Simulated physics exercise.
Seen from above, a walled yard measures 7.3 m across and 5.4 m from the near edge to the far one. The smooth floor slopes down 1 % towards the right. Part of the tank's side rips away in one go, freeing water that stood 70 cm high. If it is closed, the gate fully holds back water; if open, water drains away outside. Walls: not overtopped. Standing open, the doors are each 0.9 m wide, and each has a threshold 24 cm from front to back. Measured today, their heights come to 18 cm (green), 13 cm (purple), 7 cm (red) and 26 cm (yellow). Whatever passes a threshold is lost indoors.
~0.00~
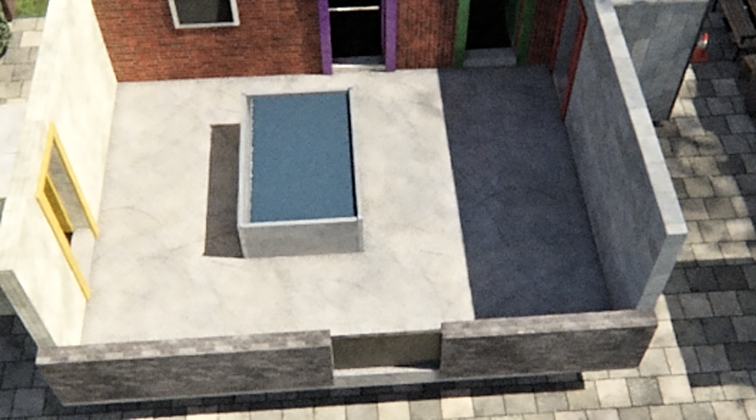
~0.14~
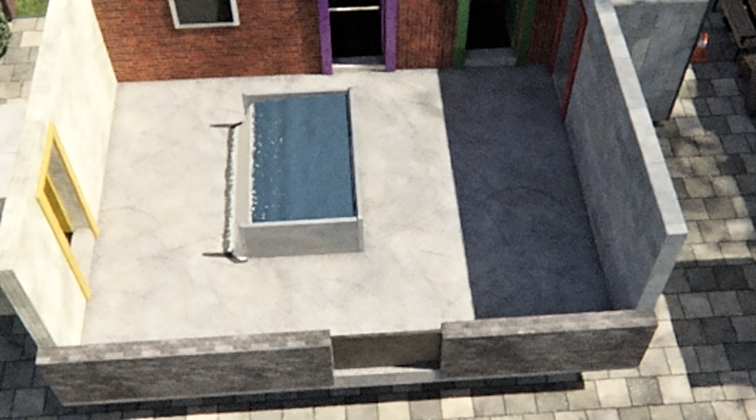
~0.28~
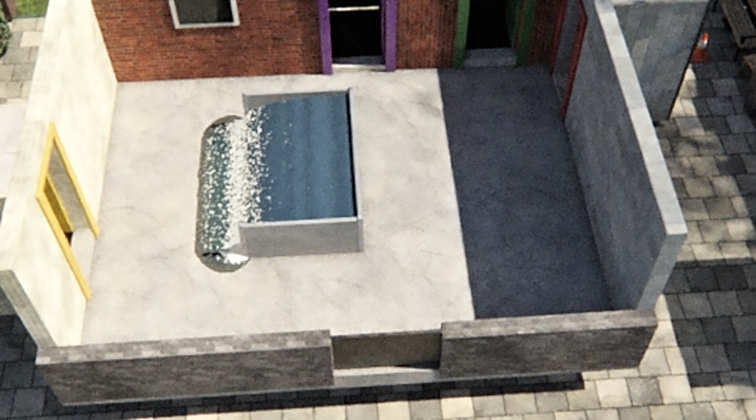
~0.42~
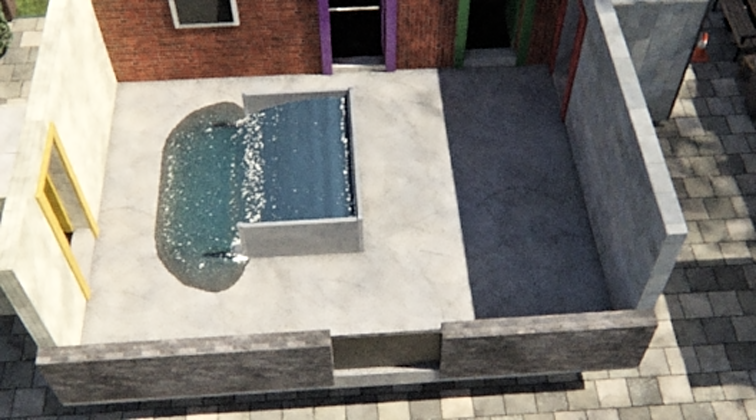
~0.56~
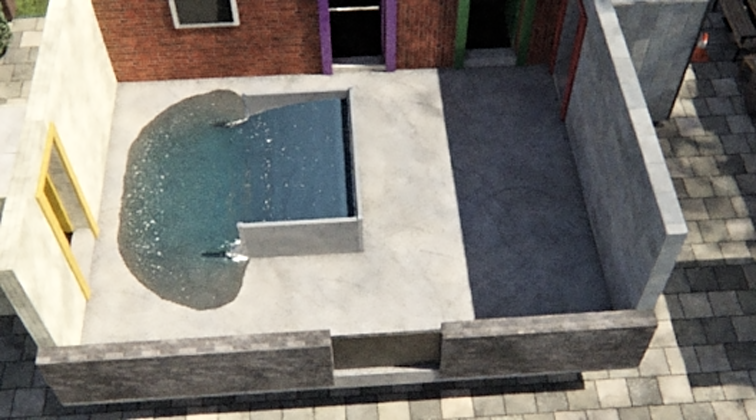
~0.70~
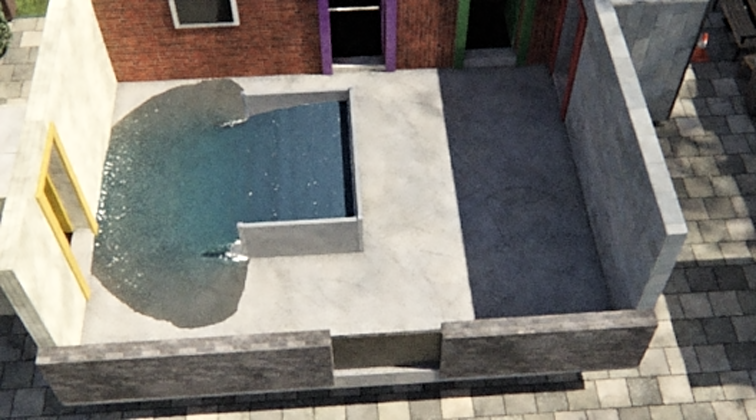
Water pouring from the open left side of a rectangular tank, spreading in a widening rounded pool across a pale walled yard.
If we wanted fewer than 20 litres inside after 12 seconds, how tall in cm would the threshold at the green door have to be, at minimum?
It would need to be around 5.5 cm tall.
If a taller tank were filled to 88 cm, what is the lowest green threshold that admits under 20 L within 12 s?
Then a height close to 8.0 cm.
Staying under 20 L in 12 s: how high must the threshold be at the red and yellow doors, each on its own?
About 16 cm at red and about 27 cm at yellow.
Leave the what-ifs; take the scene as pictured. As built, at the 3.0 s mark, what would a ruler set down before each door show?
Depth (cm): Green 0 / purple 2 / red 0 / yellow 17.
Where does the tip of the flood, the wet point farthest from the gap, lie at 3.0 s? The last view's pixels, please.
Around (77, 375).
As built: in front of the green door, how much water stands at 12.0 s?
It comes to about 8.5 centimetres deep.
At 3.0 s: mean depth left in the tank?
Average depth: Approx. 12 cm.
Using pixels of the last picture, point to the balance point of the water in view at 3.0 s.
Look at about (194, 202) in the last view.
After 1.4 s water covers 30 % of the floor, deepest (46 cm) near (114, 192); it has not reached the green door.
After 3.0 s water covers 40 % of the floor, deepest (31 cm) near (77, 375); it has not reached the green door.
After 12.0 s water covers 95 % of the floor, deepest (12 cm) near (388, 85); 8 cm at the green door, 0 litres in over its 18 cm threshold.
At the green door as built, the water arrived by 4.0 s and peaked near 10 cm at 9.8 s.
With a threshold of 4.5 cm, 33 litres would have come in within the 12 s; with 7.5 cm, 7 litres. So under 20 litres takes about 5.5 cm.
